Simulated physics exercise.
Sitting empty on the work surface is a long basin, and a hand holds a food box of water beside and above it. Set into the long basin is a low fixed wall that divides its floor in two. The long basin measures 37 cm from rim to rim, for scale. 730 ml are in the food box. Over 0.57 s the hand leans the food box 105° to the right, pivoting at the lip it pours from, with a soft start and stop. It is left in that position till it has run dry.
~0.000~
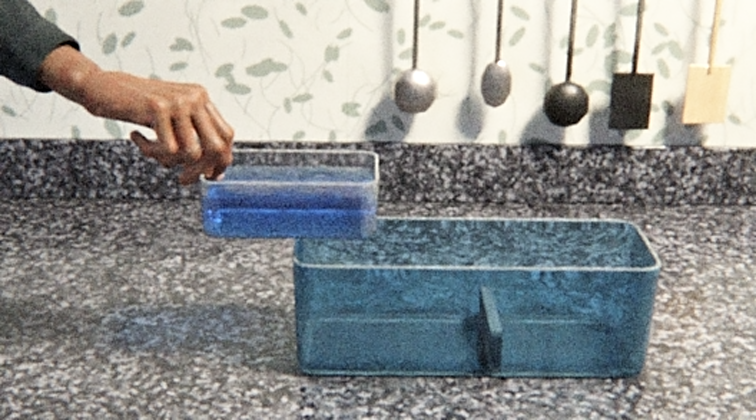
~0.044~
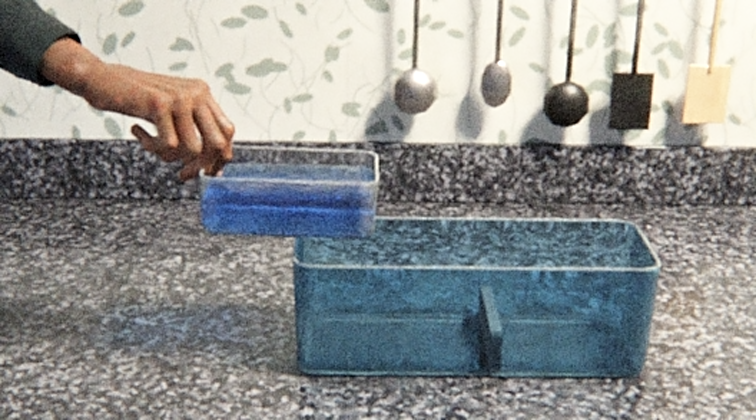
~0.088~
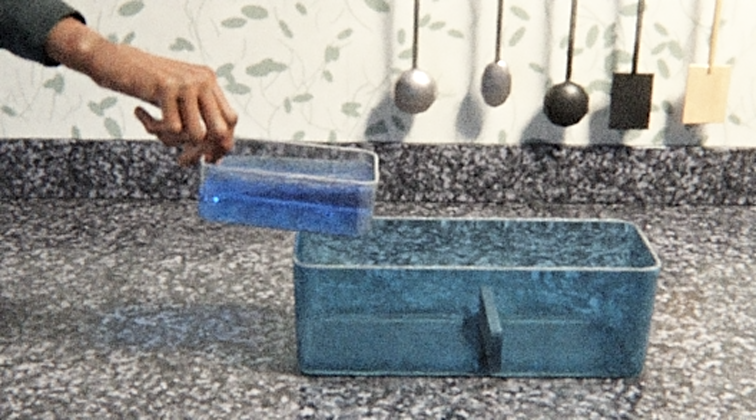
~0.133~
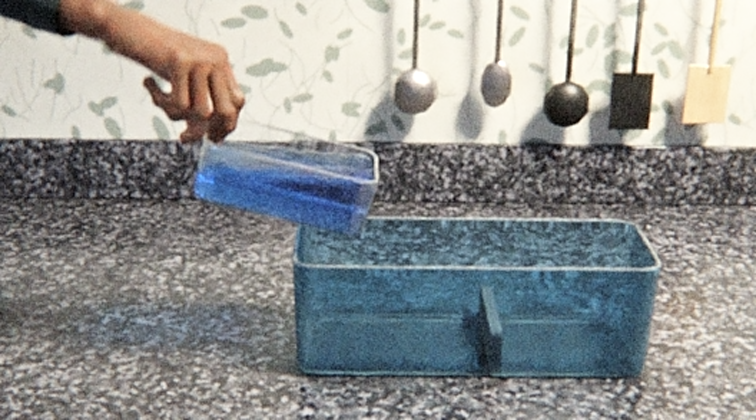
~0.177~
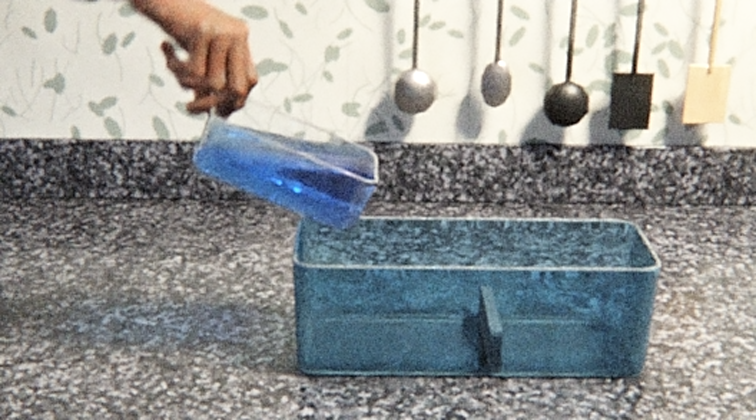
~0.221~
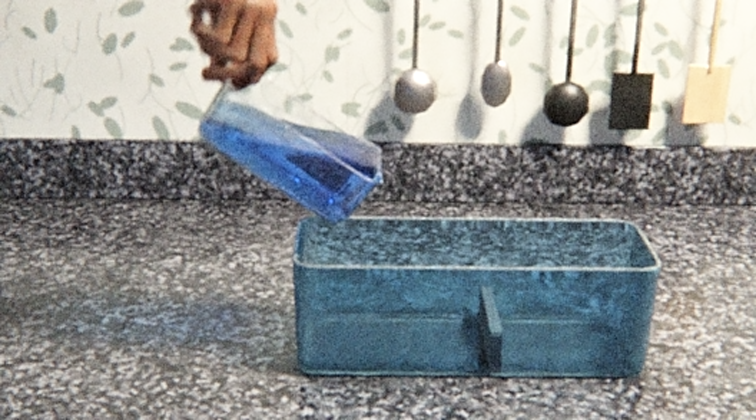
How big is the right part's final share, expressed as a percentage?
Some 47 per cent.
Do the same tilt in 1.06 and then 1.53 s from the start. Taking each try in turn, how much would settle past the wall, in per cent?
Respectively about 30 and 15 percent.
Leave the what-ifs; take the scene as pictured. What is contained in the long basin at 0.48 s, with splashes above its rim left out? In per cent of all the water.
About 20%.
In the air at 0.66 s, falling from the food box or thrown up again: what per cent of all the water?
Roughly 9 per cent.
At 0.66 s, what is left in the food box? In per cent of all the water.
Close to 2 percent of the whole amount.
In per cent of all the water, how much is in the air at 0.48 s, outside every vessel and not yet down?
60 per cent.
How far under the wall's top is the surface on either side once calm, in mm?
Near 30 mm for the left and near 24 mm for the right.
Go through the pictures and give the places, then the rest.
The first picture shows tilt 0°; pouring edge (377, 169); surface from (209, 179) to (374, 181); the long basin's rim runs from (297, 242) to (648, 245); the wall's top is at (491, 311).
The second picture shows tilt 2°; pouring edge (377, 169); surface from (209, 177) to (374, 179).
The third picture shows tilt 6°; pouring edge (376, 169); surface from (208, 170) to (374, 175).
The fourth picture shows tilt 14°; pouring edge (376, 170); surface from (206, 154) to (373, 167).
The fifth picture shows tilt 23°; pouring edge (375, 170); surface from (207, 134) to (375, 164); 1 per cent is over the edge.
The sixth picture shows tilt 34°; pouring edge (375, 170); surface from (209, 109) to (360, 150); 5 per cent is over the edge.
Then, 0.48 s in, the tilt is 98° and 19 per cent is still to pour, 20 is left of the wall and 0 right of it.
Then, 0.66 s in, the tilt is 105° and 2 per cent is still to pour, 25 is left of the wall and 59 right of it.
Then, 0.86 s in, the tilt is 105° and 0 per cent is still to pour, 35 is left of the wall and 34 right of it.
Then, 1.07 s in, the tilt is 105° and 0 per cent is still to pour, 40 is left of the wall and 49 right of it.
Finally, 42 per cent lies left of the wall, 47 right of it and 11 outside.
